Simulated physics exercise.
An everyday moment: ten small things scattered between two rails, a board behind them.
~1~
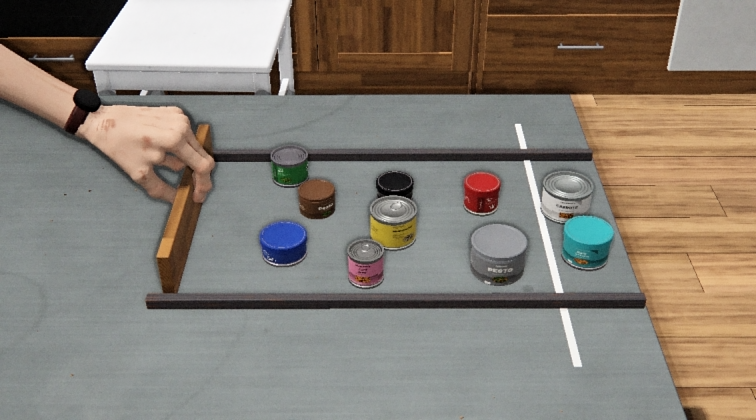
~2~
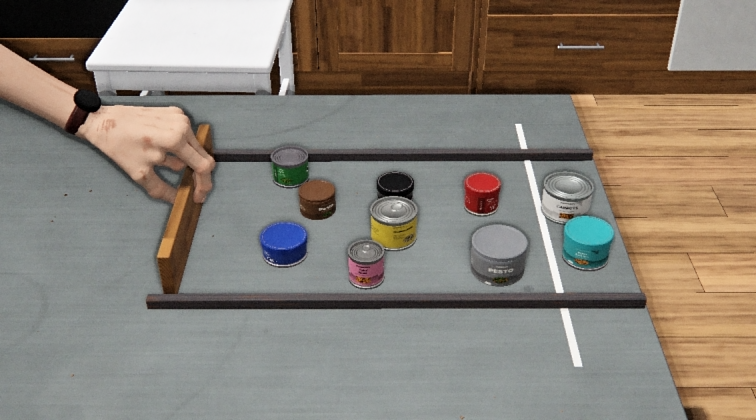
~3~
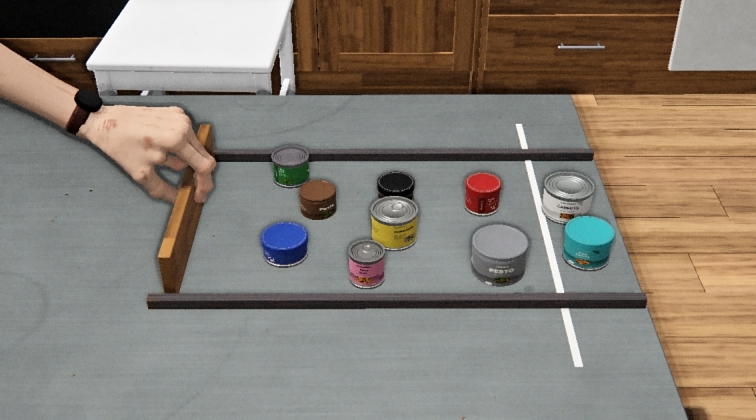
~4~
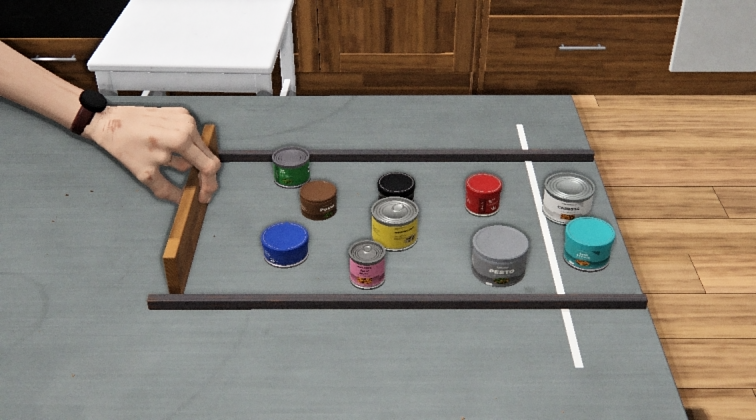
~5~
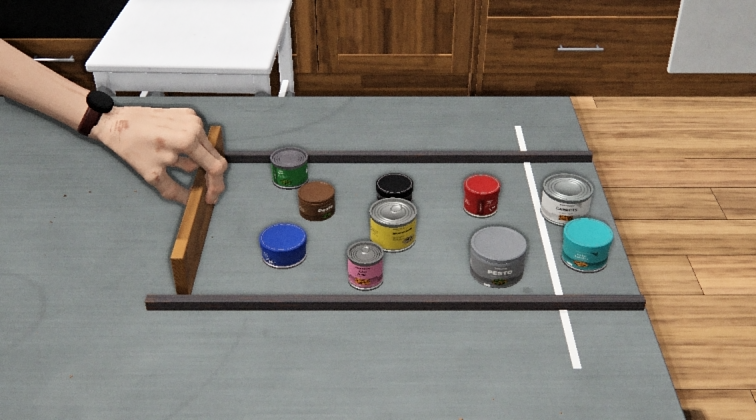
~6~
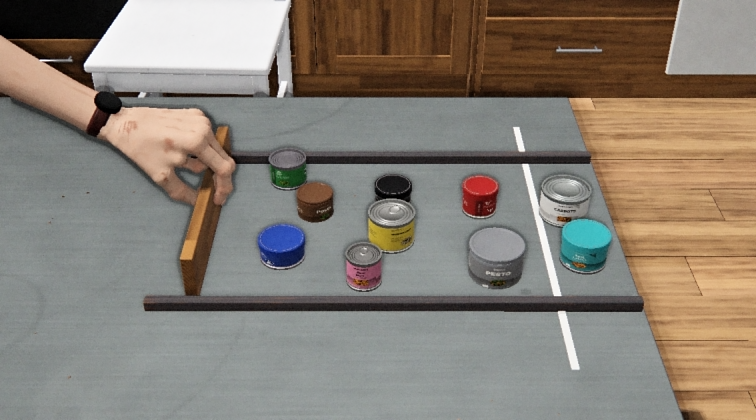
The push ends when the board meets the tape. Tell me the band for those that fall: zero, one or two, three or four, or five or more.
The number that fall off is one or two.
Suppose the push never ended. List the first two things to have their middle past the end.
Earliest first: The white tin, then the turquoise tin.
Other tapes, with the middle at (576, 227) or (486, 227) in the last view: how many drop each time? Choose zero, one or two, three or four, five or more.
For each place: Three to four; no fall at all.
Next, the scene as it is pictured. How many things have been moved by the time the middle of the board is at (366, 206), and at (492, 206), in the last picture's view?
The counts are 6 and 10.
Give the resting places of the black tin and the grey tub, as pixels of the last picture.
The black tin at (567, 184), the grey tub at (620, 272).
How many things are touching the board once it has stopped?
In contact: 5.
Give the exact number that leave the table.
It comes to 1.
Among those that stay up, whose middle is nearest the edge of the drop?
The turquoise tin.
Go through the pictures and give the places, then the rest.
Turquoise tin (587, 243); white tin (566, 198); grey tub (498, 255); board (189, 204); tape (543, 224), in the first frame.
White tin (567, 198); blue tin (284, 245), in the second frame.
Grey tub (499, 256); yellow tin (394, 223), in the third frame.
Turquoise tin (588, 244); brown tub (319, 200), in the fourth frame.
White tin (566, 200); board (202, 205), in the fifth frame.
Turquoise tin (585, 247); white tin (565, 201); grey tub (496, 259); board (209, 206); tape (541, 227), in the sixth frame.
Early on, none off yet; turquoise tin at rest near (585, 247); white tin at rest near (565, 201); grey tub at rest near (496, 259).
A while later, none off yet; turquoise tin at rest near (587, 246); white tin moving near (577, 202); grey tub travelled about its own width near (555, 266).
Finally, the number that fall off is one or two; lost, white tin.
